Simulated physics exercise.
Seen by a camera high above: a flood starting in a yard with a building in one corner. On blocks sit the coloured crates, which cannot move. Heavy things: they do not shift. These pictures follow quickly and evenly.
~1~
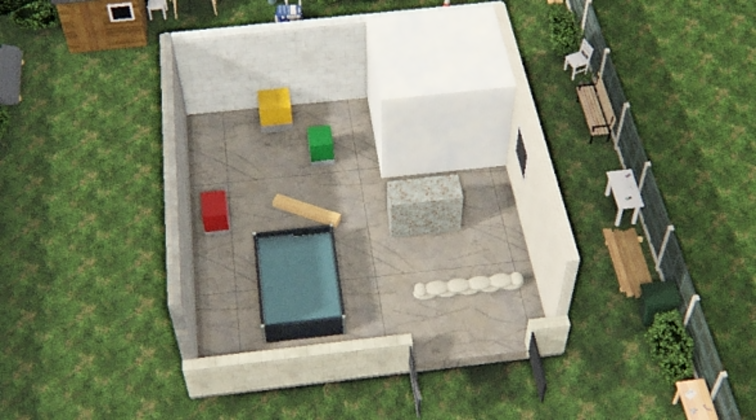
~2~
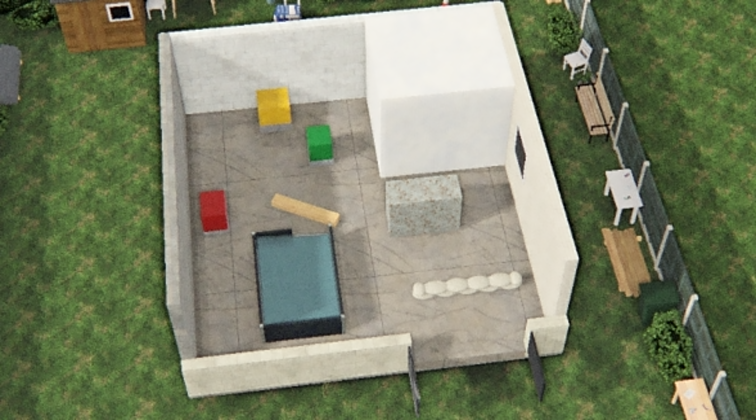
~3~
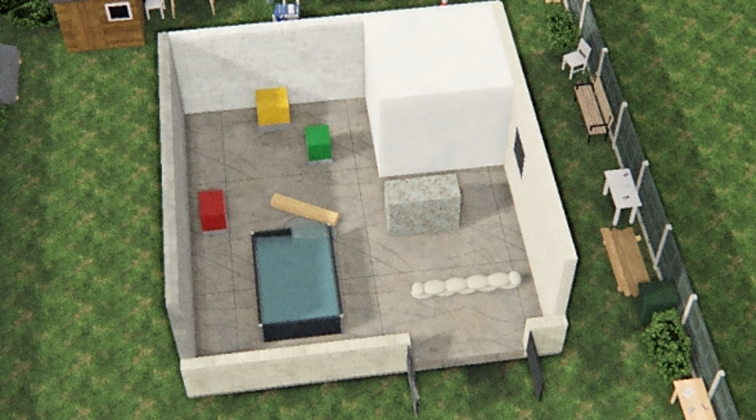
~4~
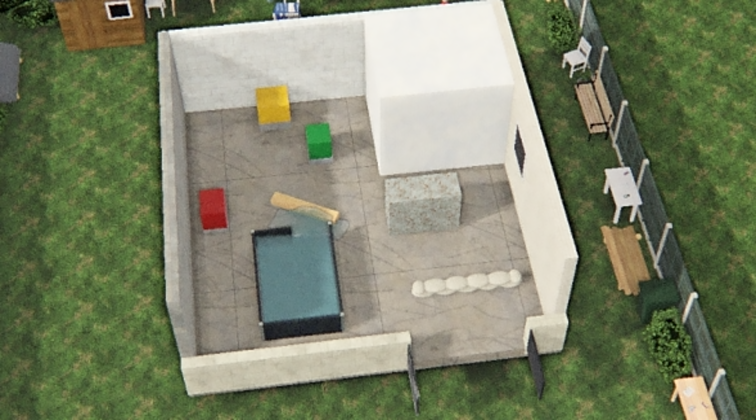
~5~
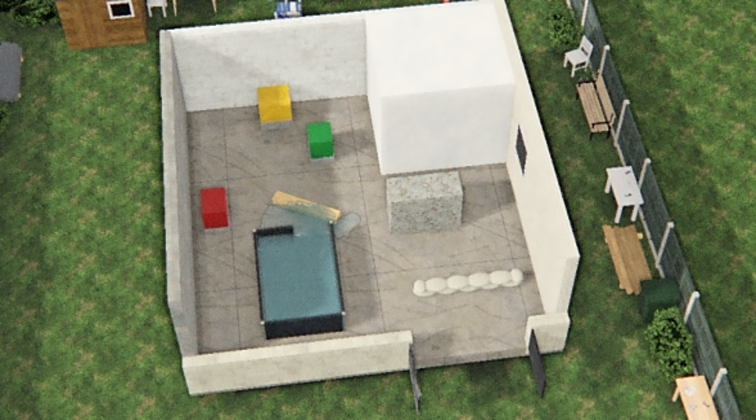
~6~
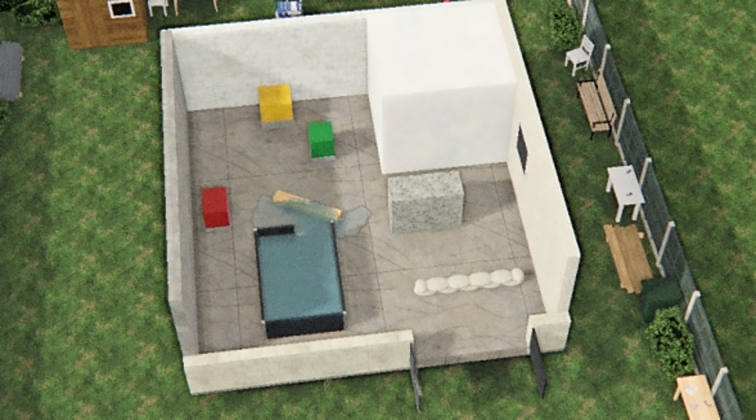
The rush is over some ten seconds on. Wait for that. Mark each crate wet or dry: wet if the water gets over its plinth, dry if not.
Yellow crate dry, green crate dry, red crate wet.
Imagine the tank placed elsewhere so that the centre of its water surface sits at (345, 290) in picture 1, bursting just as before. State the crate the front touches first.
Answer: The crate marked green.
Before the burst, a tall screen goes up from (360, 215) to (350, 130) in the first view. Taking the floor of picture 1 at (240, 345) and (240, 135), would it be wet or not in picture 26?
As listed: Dry, under water.
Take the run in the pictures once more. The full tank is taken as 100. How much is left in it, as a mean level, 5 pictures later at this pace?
Around 78 in a hundred, give or take.
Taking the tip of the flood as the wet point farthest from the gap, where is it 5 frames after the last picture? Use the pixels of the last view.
Near (216, 190).
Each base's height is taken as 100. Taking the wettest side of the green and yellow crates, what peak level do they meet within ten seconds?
About 70 percent and about 40 percent.
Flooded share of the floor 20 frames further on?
My guess is around 55 in a hundred.
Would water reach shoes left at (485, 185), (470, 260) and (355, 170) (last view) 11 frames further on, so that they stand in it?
Taking the three spots one by one, I'd call them clear, clear and drenched.
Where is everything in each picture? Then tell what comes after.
In the first frame, still water in the water tank at (298, 277).
In the second frame, the front is at a hidden place, out from the gap on the water tank's far side.
In the third frame, the front is at (297, 221), out from the gap on the water tank's far side.
In the fourth frame, the front is at (283, 210), out from the gap on the water tank's far side.
In the fifth frame, the front is at (273, 206), out from the gap on the water tank's far side.
In the sixth frame, the front is at (266, 202), out from the gap on the water tank's far side.
A moment on, water covers 15 % of the floor; the yellow crate not reached, the green crate water round its plinth, the red crate water round its plinth.
Next, water covers 30 % of the floor; the yellow crate water round its plinth, the green crate water round its plinth, the red crate water round its plinth.
Then, water covers 55 % of the floor; the yellow crate water round its plinth, the green crate water round its plinth, the red crate water round its plinth.
Later, water covers 70 % of the floor; the yellow crate water round its plinth, the green crate water round its plinth, the red crate water round its plinth.
In the end, water covers 90 % of the floor; the yellow crate stayed above the water, the green crate stayed above the water, the red crate was topped.
